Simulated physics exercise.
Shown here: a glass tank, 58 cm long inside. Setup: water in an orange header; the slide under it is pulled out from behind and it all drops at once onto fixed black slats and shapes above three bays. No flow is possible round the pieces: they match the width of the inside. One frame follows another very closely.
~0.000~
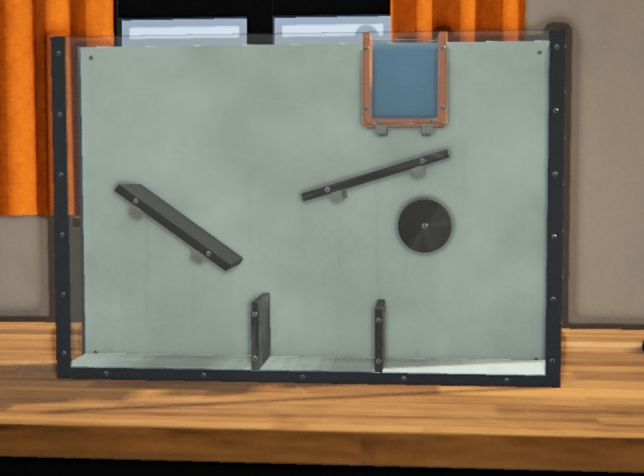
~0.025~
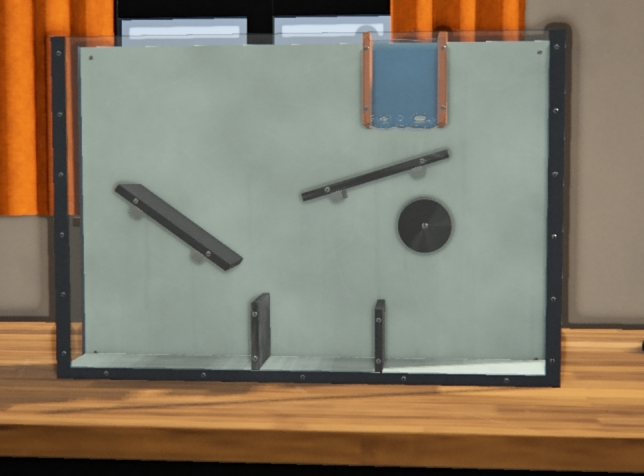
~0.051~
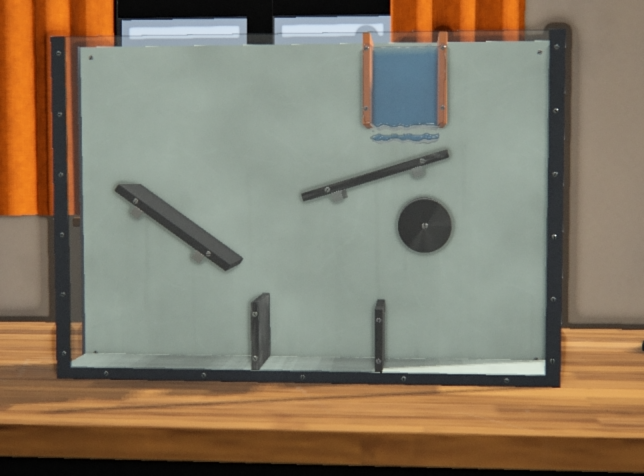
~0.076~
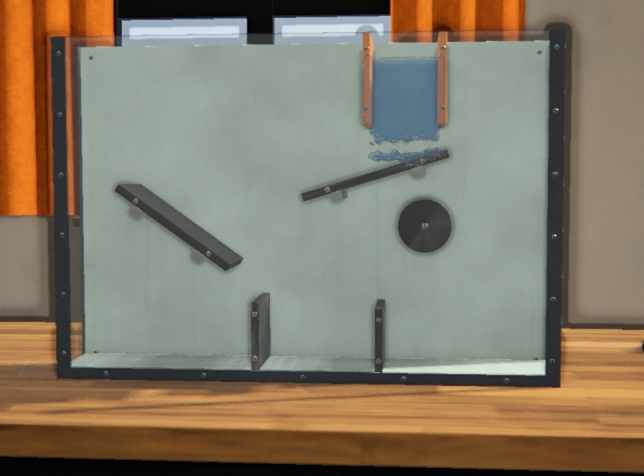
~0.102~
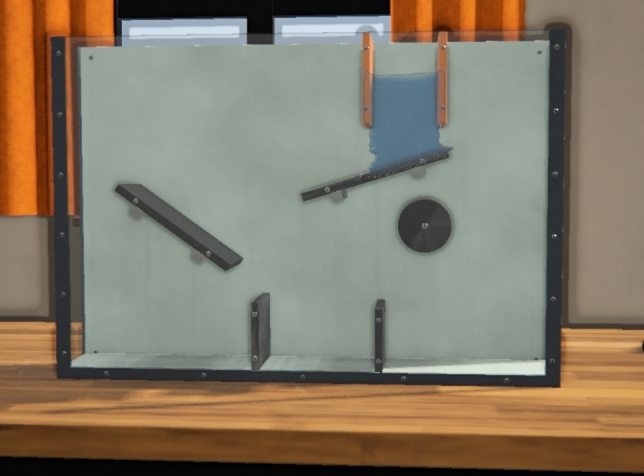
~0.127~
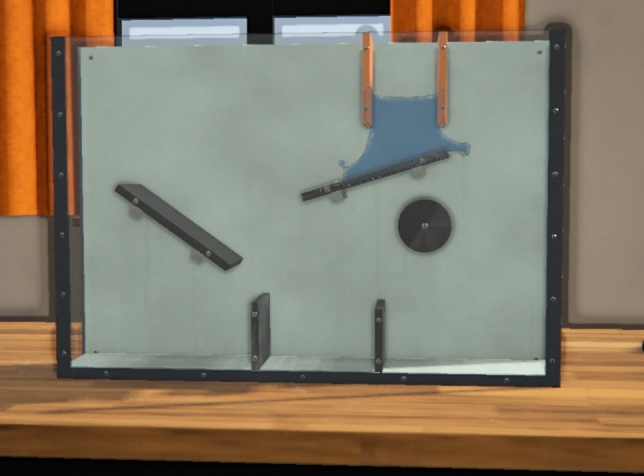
In a glass tank, blue water drops from an orange header and spreads over a sloping bar.
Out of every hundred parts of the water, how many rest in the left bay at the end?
About 45 out of 100.
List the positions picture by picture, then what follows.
In the first frame, the water has come down to (426, 118); the highest of it is at (387, 41); the piece under the header is centred near (375, 176); divider tops at (255, 304) and (379, 311).
In the second frame, the water has come down to (387, 126); the highest of it is at (405, 41).
In the third frame, the water has come down to (414, 139); the highest of it is at (435, 47).
In the fourth frame, the water has come down to (412, 158); the highest of it is at (400, 58); below the header it spans (371, 133) to (438, 129).
In the fifth frame, the water has come down to (371, 171); the highest of it is at (400, 75); below the header it spans (368, 168) to (445, 148).
In the sixth frame, the water has come down to (344, 180); the highest of it is at (429, 96); below the header it spans (340, 162) to (468, 147).
Then, 0.23 s in, hardly anything has reached the bottom yet.
Then, 0.38 s in, 29 per cent is down, the largest part in the right bay.
Then, 0.74 s in, 84 per cent is down, the largest part in the left bay.
Finally, the split from left to right is 44, 29 and 27 per cent.
